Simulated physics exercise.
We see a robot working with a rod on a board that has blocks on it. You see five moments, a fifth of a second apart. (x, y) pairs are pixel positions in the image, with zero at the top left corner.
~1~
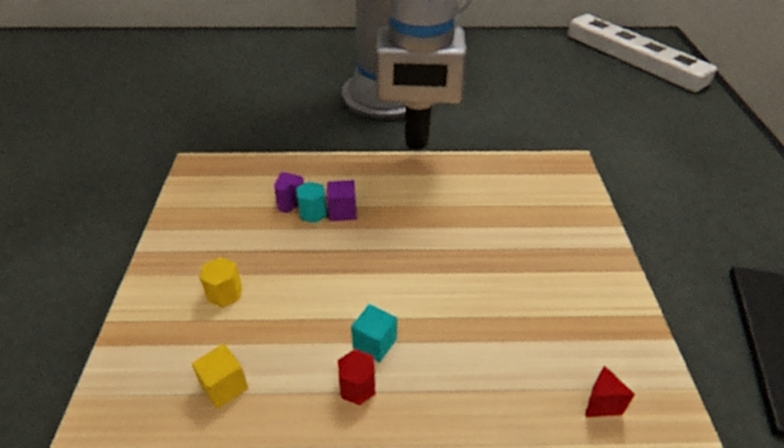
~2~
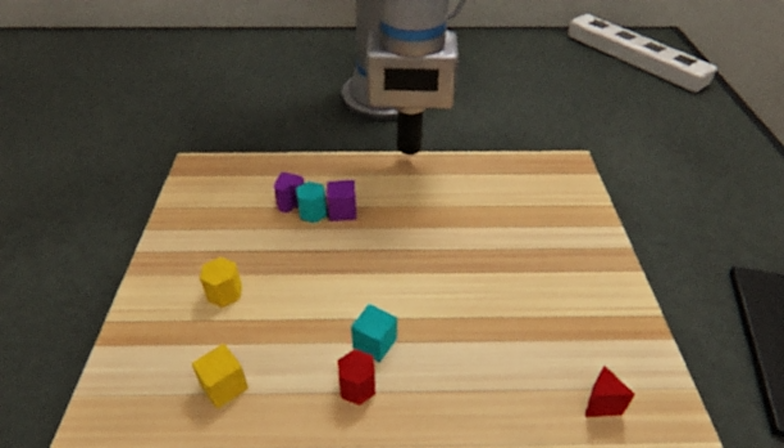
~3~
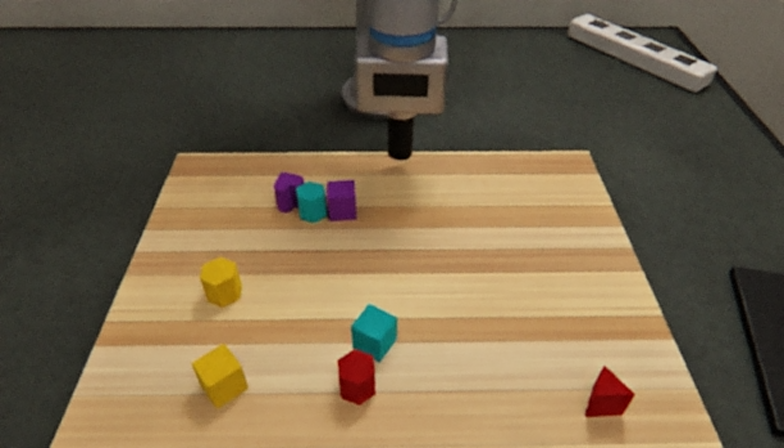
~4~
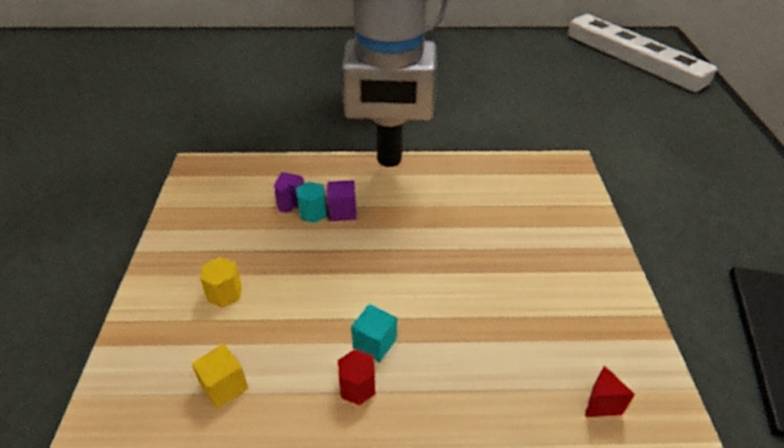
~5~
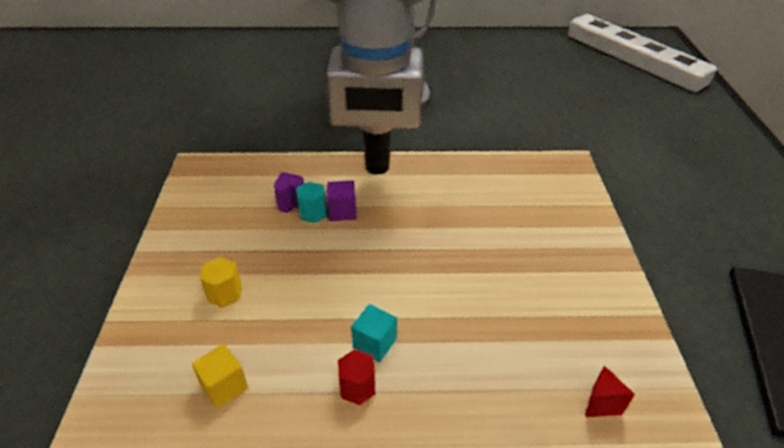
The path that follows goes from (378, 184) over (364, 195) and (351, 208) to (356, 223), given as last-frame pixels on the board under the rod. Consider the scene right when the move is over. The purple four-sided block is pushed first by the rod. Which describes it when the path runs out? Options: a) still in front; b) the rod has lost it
Letter b.
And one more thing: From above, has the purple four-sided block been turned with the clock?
Yes, it checks out.
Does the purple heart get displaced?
Answer: No.
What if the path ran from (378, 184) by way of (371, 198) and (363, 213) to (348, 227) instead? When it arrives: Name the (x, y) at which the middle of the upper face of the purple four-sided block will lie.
Put as a pixel place, it's (316, 204).
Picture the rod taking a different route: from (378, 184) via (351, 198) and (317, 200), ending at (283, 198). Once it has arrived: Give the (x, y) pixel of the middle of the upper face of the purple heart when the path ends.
I'd guess (252, 184).
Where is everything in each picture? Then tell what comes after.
In the first frame, tip of the rod (417, 144), middles of tops, purple heart (288, 181), turquoise hexagon (310, 190), purple four-sided block (341, 189).
In the second frame, rod (409, 148), nothing pushed.
In the third frame, rod (400, 154), nothing pushed.
In the fourth frame, rod (389, 160), nothing pushed.
In the fifth frame, rod (377, 168), purple heart (288, 181), turquoise hexagon (310, 190), purple four-sided block (341, 189).
The first path, step by step. Halfway along, rod (355, 186); turquoise hexagon (305, 192); purple four-sided block (333, 195).
At the end, rod (355, 207); purple heart unmoved; turquoise hexagon (297, 195), turned 25° clockwise; purple four-sided block (323, 207), turned 45° clockwise.
